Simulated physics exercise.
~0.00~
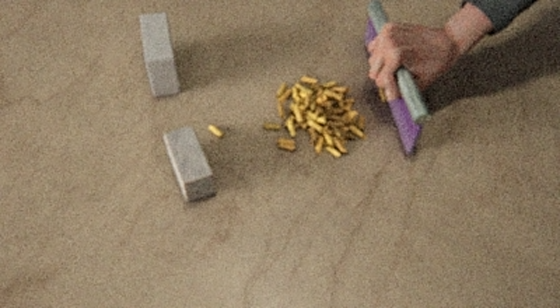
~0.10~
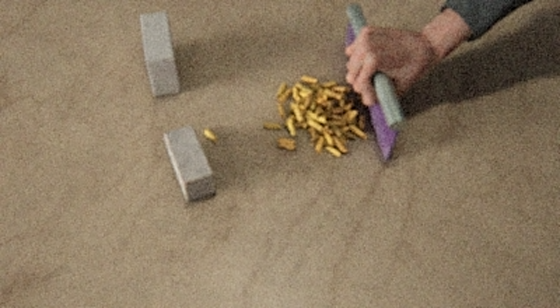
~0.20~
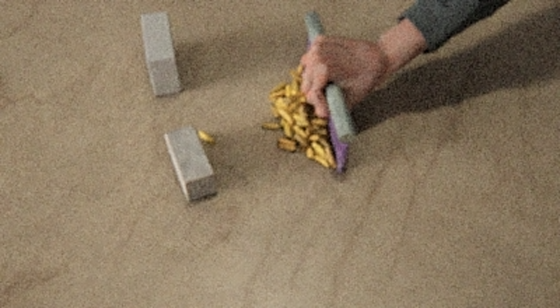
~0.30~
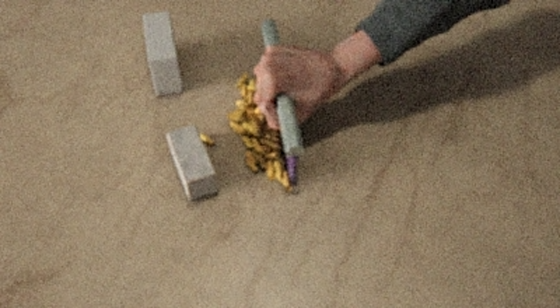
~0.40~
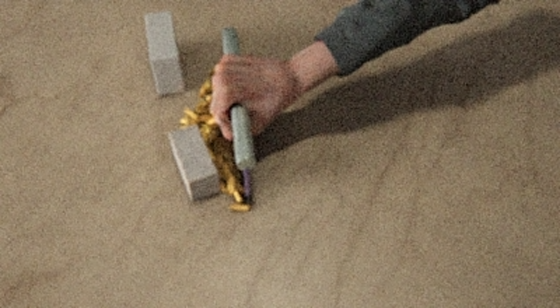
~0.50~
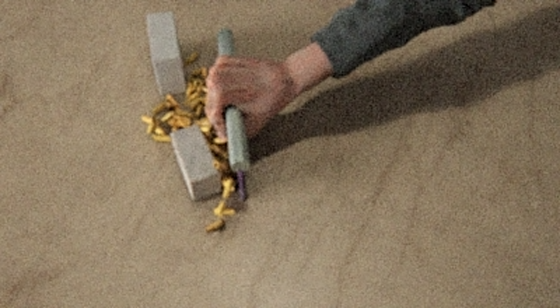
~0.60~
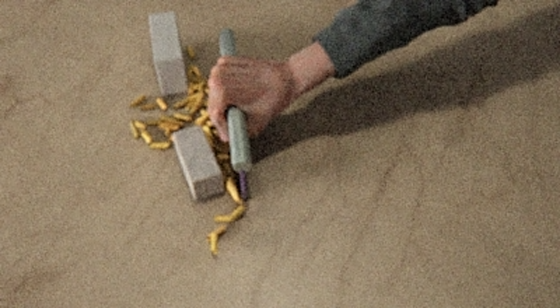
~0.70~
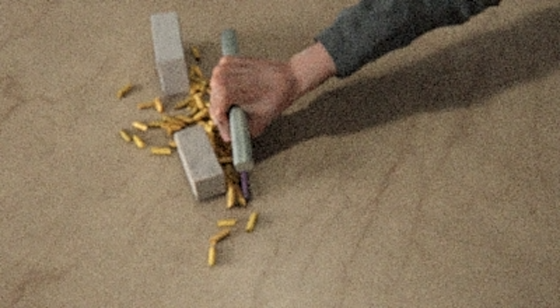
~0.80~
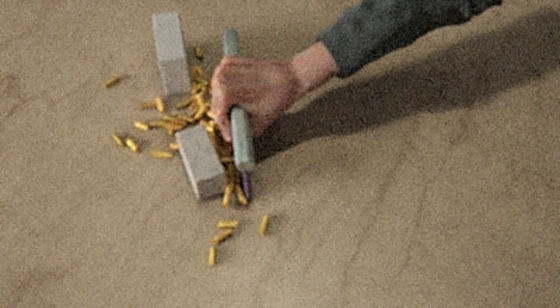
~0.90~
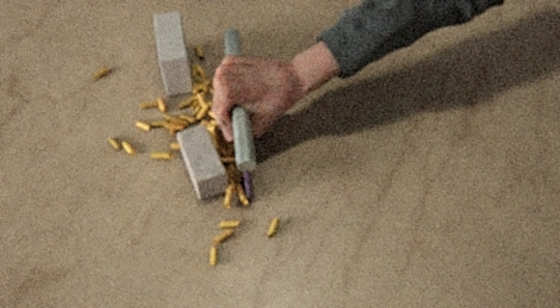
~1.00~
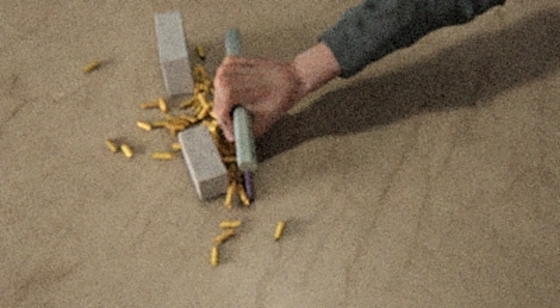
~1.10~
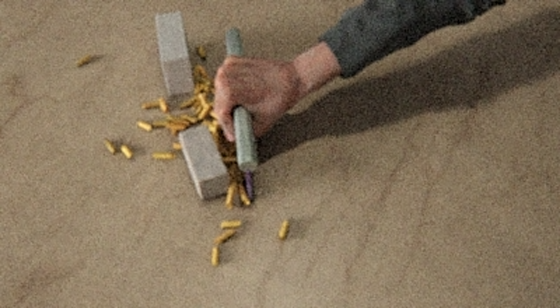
The video shows a hand pushing a pile of yellow pasta pieces left across a sandy brown surface with a scraper until it meets two gray blocks. Some pieces scatter through the gap and around the near block, while most stay held up before the blocks as the scraper stops.
